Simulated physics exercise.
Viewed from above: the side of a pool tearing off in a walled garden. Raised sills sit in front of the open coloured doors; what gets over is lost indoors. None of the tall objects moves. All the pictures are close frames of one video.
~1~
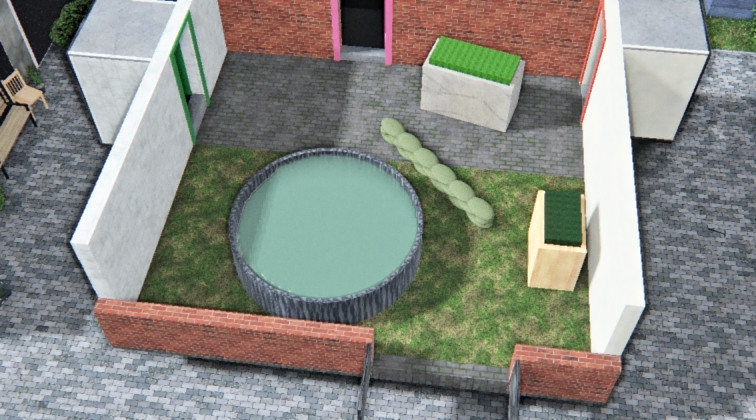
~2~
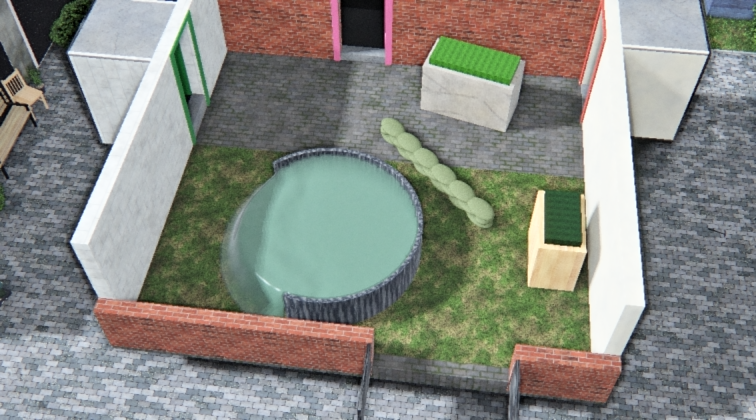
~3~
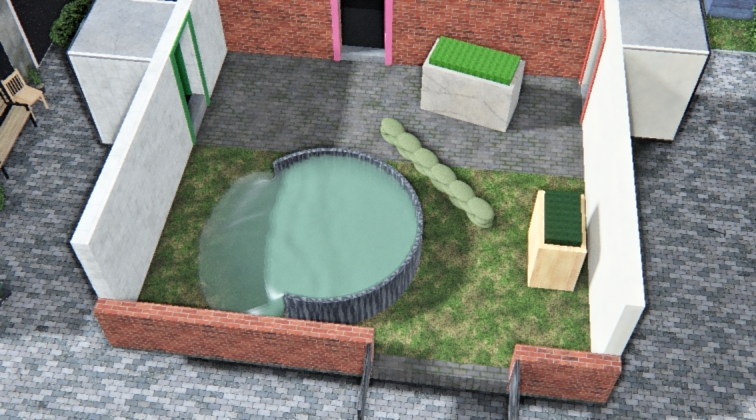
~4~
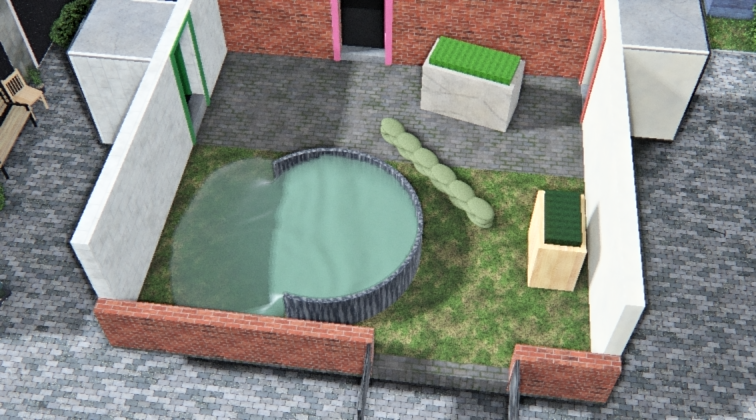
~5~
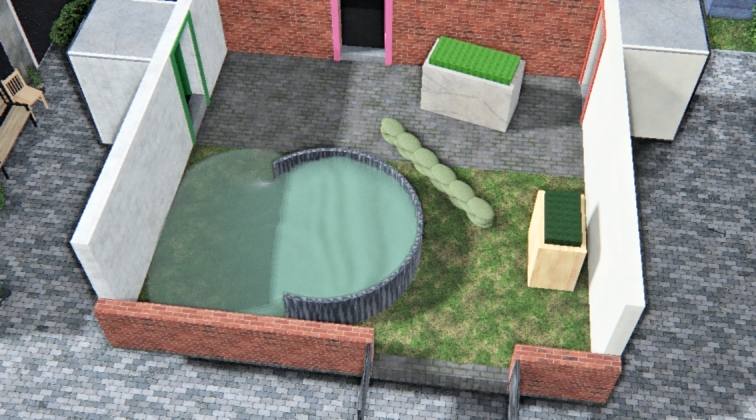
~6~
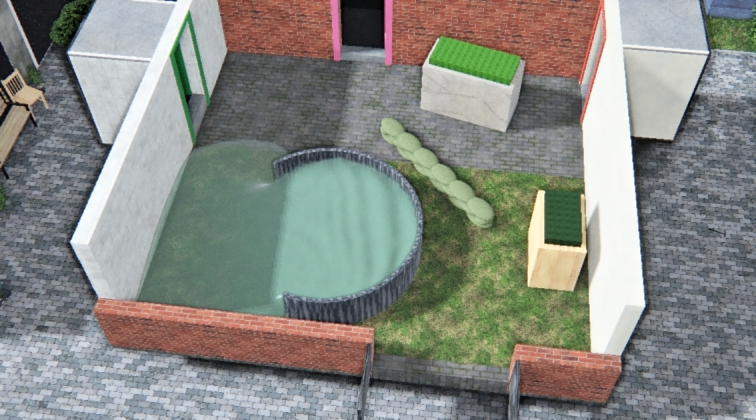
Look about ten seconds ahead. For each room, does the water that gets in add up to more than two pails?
The pink door will respect the limit, the green door will respect the limit, the red door will break the limit.
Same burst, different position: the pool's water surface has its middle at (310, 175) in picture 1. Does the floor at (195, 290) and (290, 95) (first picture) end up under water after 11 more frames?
One after the other: Flooded, flooded.
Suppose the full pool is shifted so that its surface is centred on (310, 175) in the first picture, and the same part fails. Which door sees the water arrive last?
Answer: The one in red.
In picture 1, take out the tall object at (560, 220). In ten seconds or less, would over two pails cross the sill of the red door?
The red one exceeds it.
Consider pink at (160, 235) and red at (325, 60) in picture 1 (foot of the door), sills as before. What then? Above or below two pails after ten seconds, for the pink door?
Outcome for the pink door: Exceeded.
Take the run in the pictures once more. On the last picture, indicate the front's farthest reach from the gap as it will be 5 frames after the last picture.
My estimate: Roughly (214, 90).
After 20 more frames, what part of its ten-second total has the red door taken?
Roughly 0 percent.
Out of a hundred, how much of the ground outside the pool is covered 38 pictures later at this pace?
That comes to about 80 per cent.
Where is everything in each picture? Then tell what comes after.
In the first picture, still water in the round tank at (326, 223).
In the second picture, water pours out at (237, 248) and has run to a hidden place.
In the third picture, the front is at a hidden place, out from the gap at (238, 250).
In the fourth picture, the front is at (249, 162), out from the gap at (238, 251).
In the fifth picture, the front is at (245, 151), out from the gap at (238, 252).
In the sixth picture, water pours out at (238, 252) and has run to (235, 143).
A moment on, water covers 25 % of the floor; the pink door not reached, the green door wet at the sill, nothing in, the red door not reached.
Next, water covers 30 % of the floor; the pink door not reached, the green door wet at the sill, nothing in, the red door not reached.
Then, water covers 50 % of the floor; the pink door wet at the sill, nothing in, the green door wet at the sill, nothing in, the red door not reached.
Later, water covers 80 % of the floor; the pink door under two buckets in, the green door wet at the sill, nothing in, the red door over two buckets in.
In the end, water covers 95 % of the floor; the pink door under two buckets in, the green door wet at the sill, nothing in, the red door far over two buckets in.
